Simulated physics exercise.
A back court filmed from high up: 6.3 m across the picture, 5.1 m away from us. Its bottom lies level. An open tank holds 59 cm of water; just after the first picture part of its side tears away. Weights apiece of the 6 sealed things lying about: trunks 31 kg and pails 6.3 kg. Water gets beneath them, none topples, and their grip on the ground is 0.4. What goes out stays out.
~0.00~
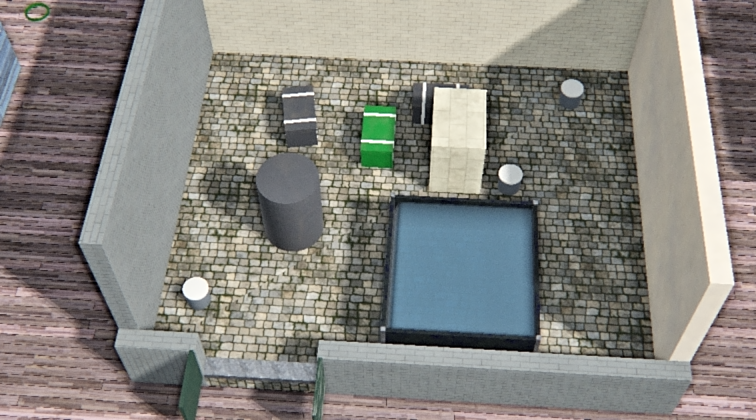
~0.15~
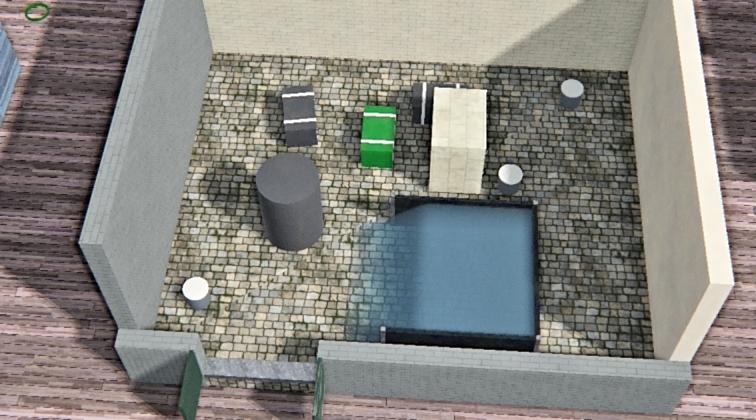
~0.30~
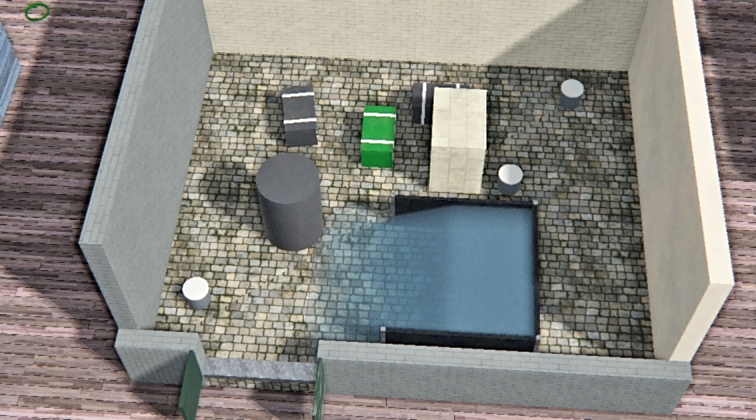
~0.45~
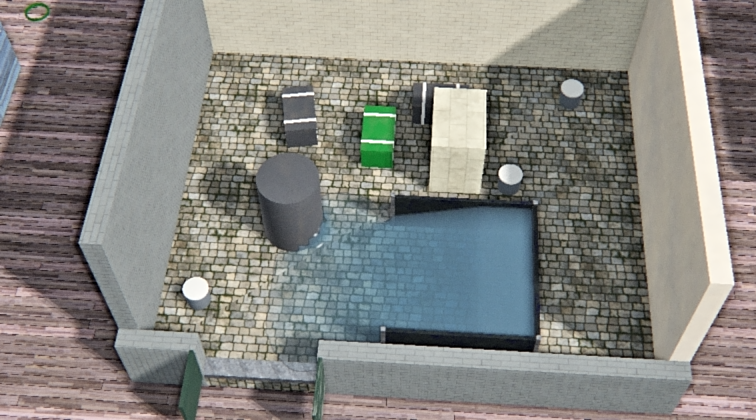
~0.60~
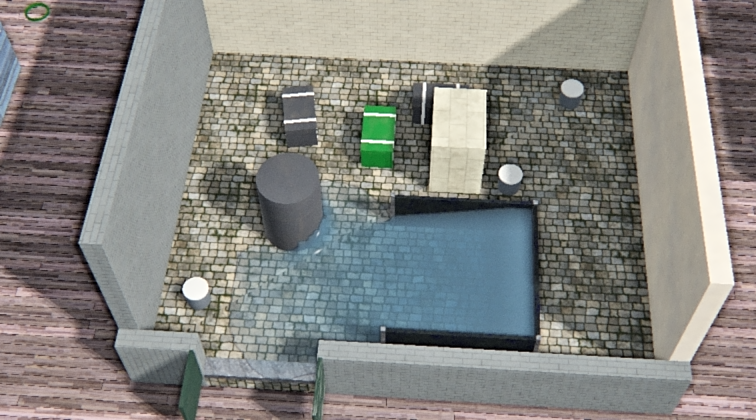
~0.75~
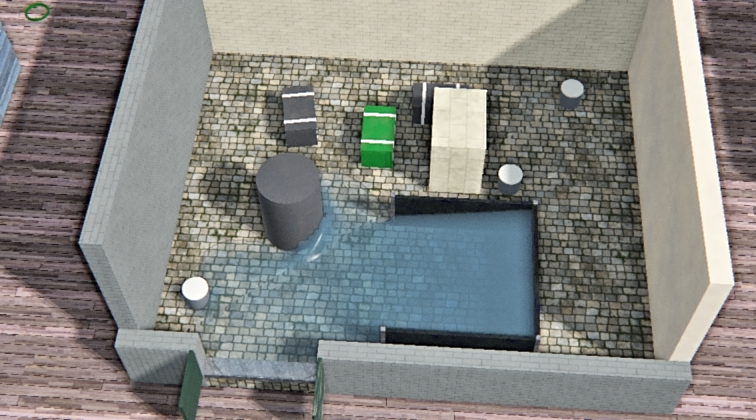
In a walled stone courtyard, the left side of a square tank gave way and water poured out, spreading left across the paving and around a dark pillar while the trunks and pails stayed put.
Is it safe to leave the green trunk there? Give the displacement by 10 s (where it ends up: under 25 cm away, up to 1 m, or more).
Green trunk moves a short way.
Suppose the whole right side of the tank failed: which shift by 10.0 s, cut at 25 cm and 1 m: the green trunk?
Then the green trunk barely shifts.
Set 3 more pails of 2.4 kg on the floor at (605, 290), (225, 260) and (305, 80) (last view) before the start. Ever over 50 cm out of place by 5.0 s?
In turn: Less, over, past it.
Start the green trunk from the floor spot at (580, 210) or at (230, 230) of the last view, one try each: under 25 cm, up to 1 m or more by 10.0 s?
In turn: It holds its place; it travels far.
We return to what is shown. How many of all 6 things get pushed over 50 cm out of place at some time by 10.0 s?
That makes 5.
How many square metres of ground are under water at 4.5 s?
Roughly 22 m2.
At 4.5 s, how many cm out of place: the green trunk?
Roughly 20 cm by then.
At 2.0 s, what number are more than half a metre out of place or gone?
0 of them.
After 2.0 s the green trunk is near (379, 128), 0.0 m from its start, aground; 0 of 6 are out; 1 afloat.
After 4.5 s the green trunk is near (392, 127), 0.2 m from its start, aground; 0 of 6 are out; 1 afloat.
After 7.0 s the green trunk is near (410, 154), 0.6 m from its start, aground; 0 of 6 are out; 0 afloat.
After 10.0 s the green trunk is near (409, 157), 0.7 m from its start, aground; 0 of 6 are out; 0 afloat.
